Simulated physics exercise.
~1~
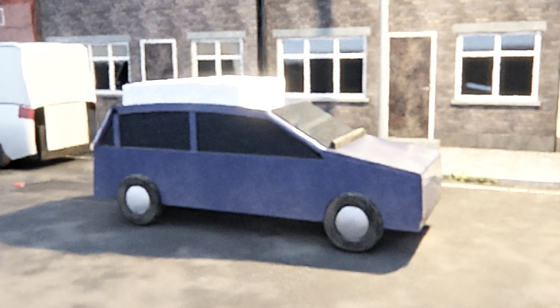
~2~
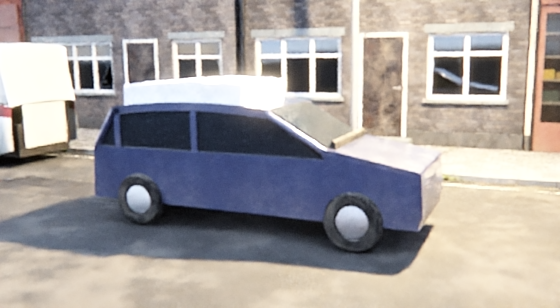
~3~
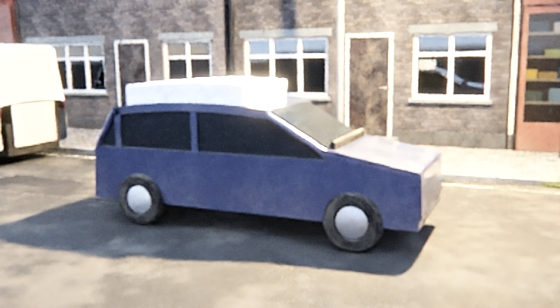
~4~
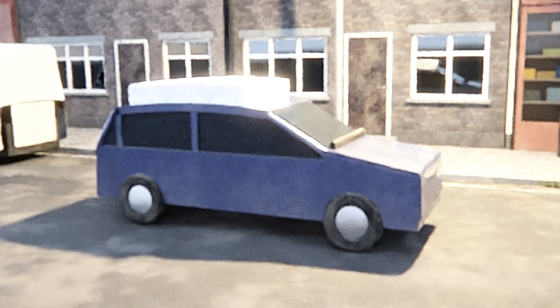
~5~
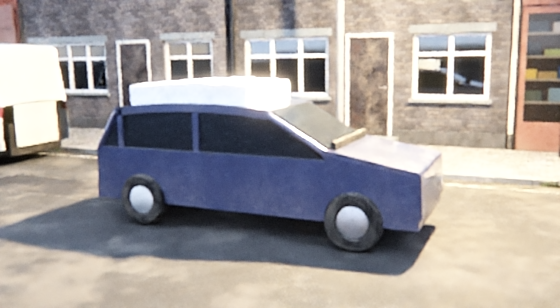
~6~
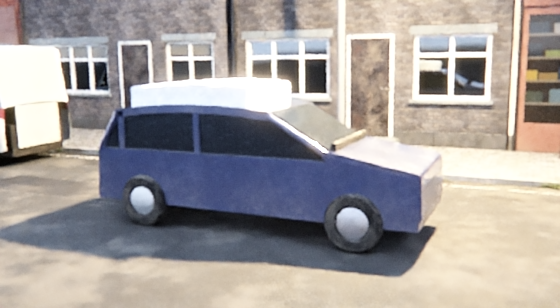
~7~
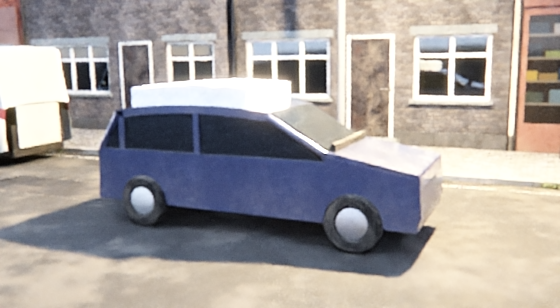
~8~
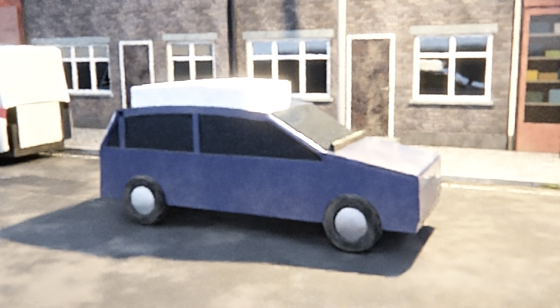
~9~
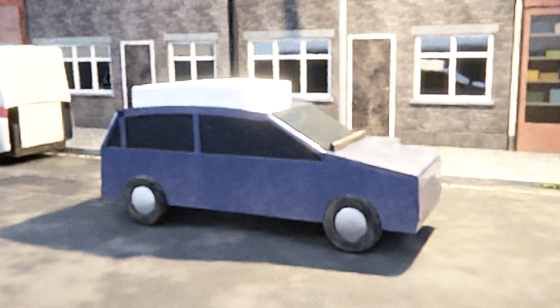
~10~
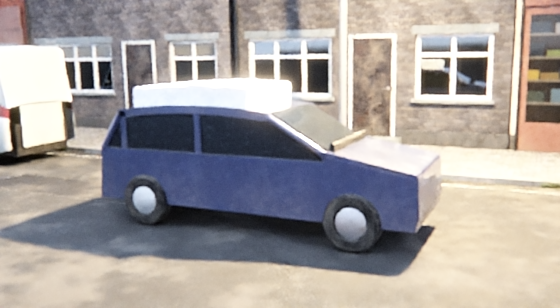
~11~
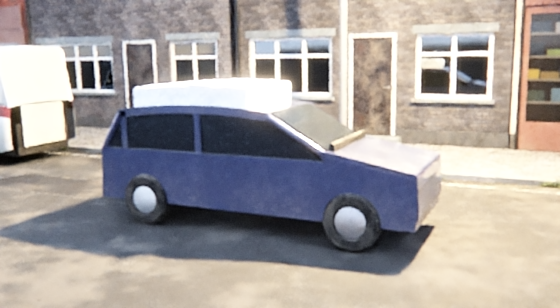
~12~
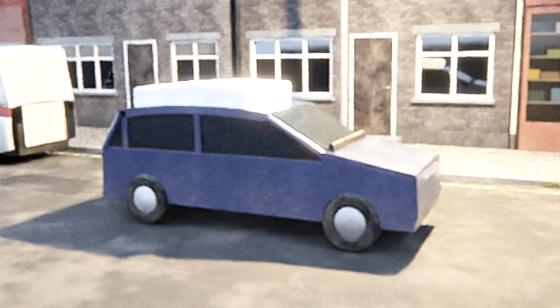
We see a blue car with a thick white slab of snow on its roof, facing right on a street, as the brick houses behind drift left, then settle. The car comes to a stand, and the snow is still on the roof at the end.
